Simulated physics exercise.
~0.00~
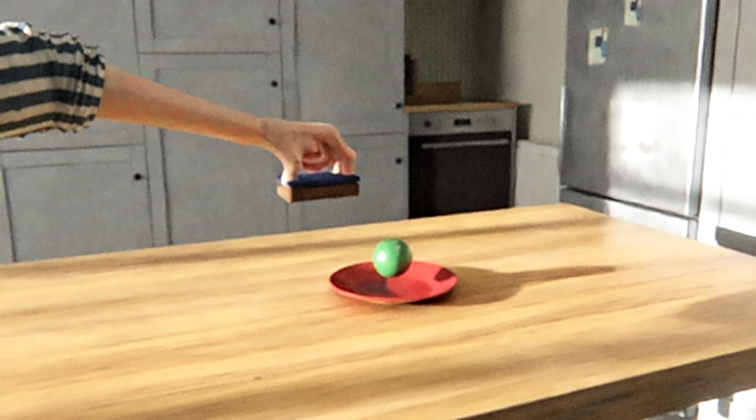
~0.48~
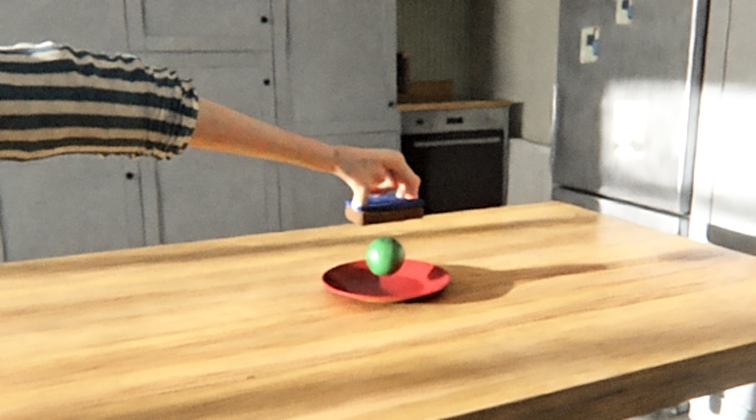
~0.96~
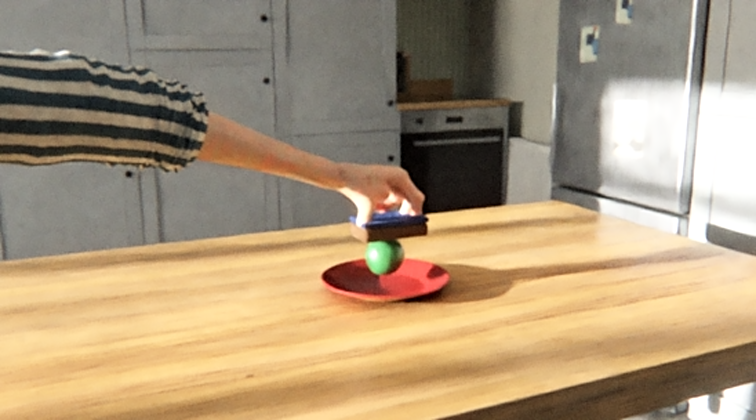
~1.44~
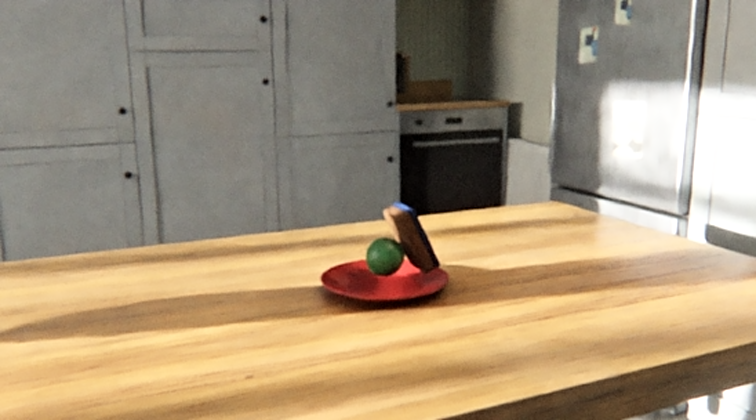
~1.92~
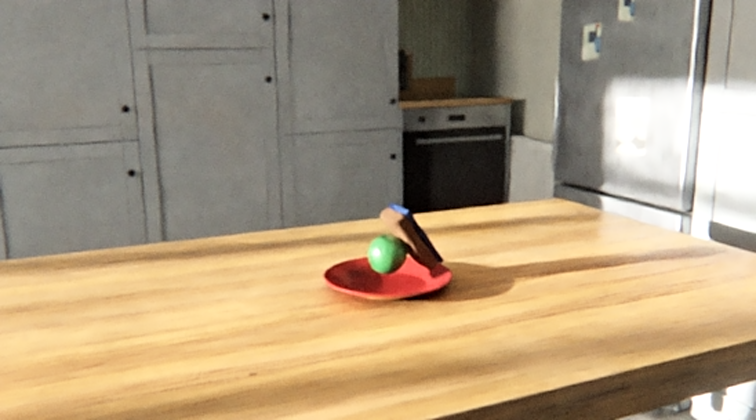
A brown sponge set on a green apple tips over and leans on the red plate.
